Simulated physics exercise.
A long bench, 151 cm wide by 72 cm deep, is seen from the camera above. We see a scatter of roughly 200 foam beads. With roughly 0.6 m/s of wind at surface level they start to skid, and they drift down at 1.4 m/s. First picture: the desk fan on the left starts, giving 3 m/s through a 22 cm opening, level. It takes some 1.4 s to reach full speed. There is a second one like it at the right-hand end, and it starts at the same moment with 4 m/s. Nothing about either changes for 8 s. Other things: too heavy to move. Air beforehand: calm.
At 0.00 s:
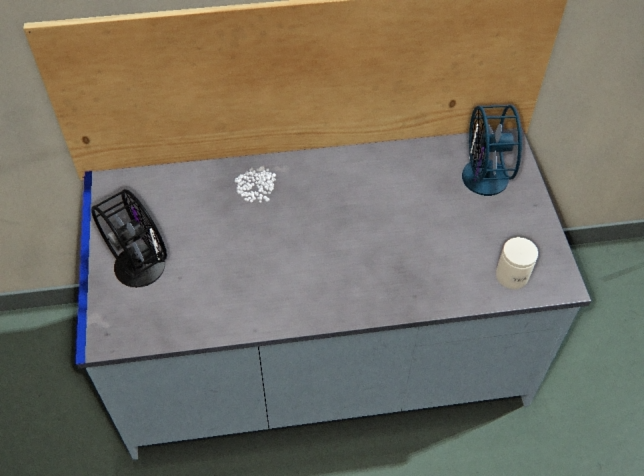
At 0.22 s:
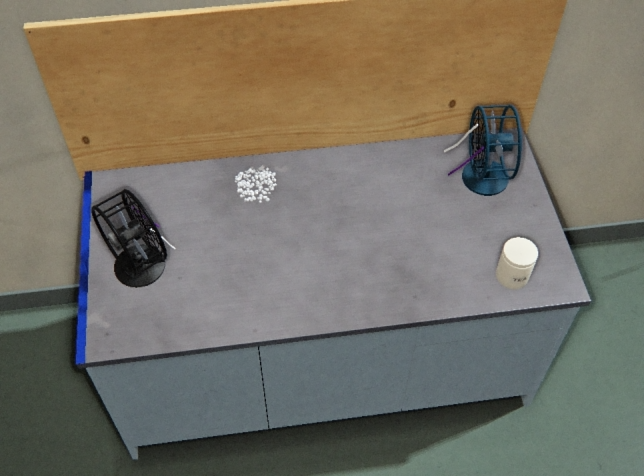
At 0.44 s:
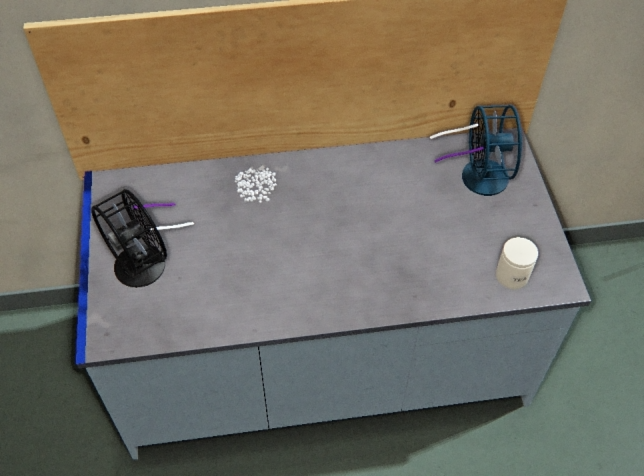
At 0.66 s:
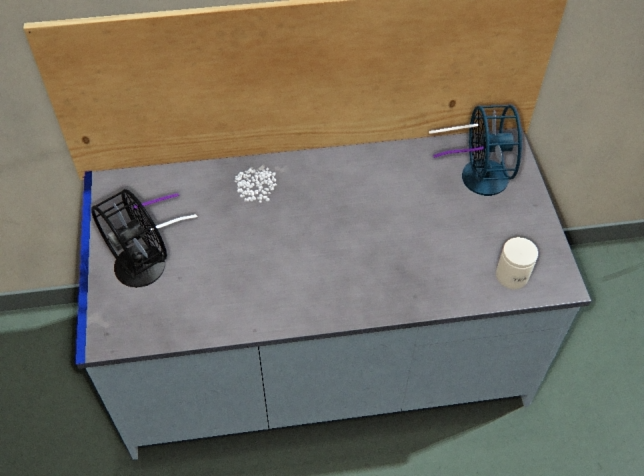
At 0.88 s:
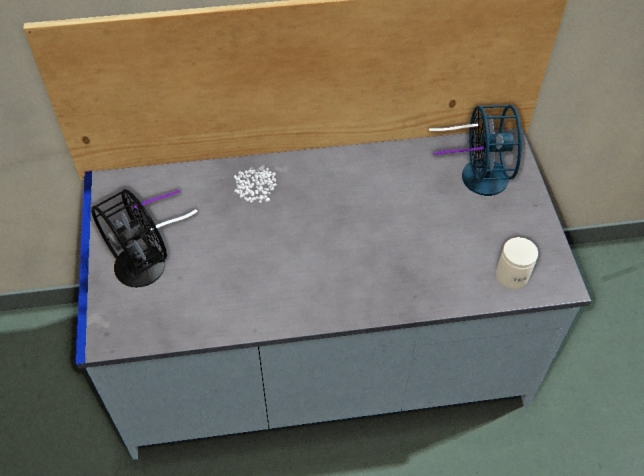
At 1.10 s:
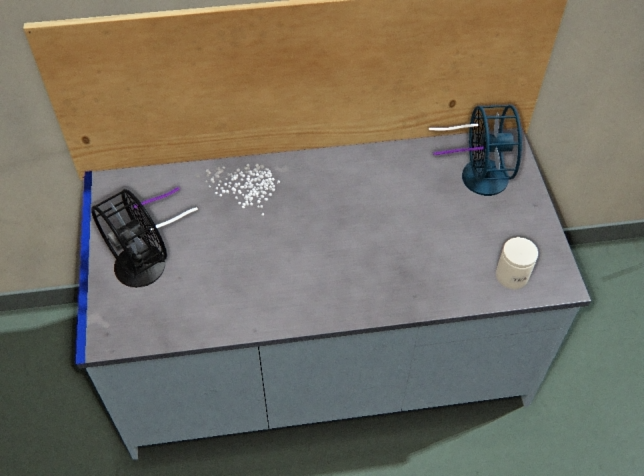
The video shows a black fan and a blue fan facing each other across a gray bench as their purple and white streamers lift and stretch out, then the white beads between them spread slightly, mostly leftward.
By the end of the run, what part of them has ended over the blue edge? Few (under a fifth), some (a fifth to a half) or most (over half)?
Most.
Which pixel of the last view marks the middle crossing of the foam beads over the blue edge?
Median crossing point, approx. (84, 190).
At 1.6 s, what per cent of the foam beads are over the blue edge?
I'd say near 50 per cent by then.
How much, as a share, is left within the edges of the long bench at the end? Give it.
Near 4 %.
After 1.6 s, 46 % are still on the top, 50 % are over the blue edge; the middle of those left on the top is near (198, 169).
After 2.6 s, 14 % are still on the top, 72 % are over the blue edge.
After 4.4 s, 6 % are still on the top, 79 % are over the blue edge.
After 8.0 s, at the end, 80 % are over the blue edge.
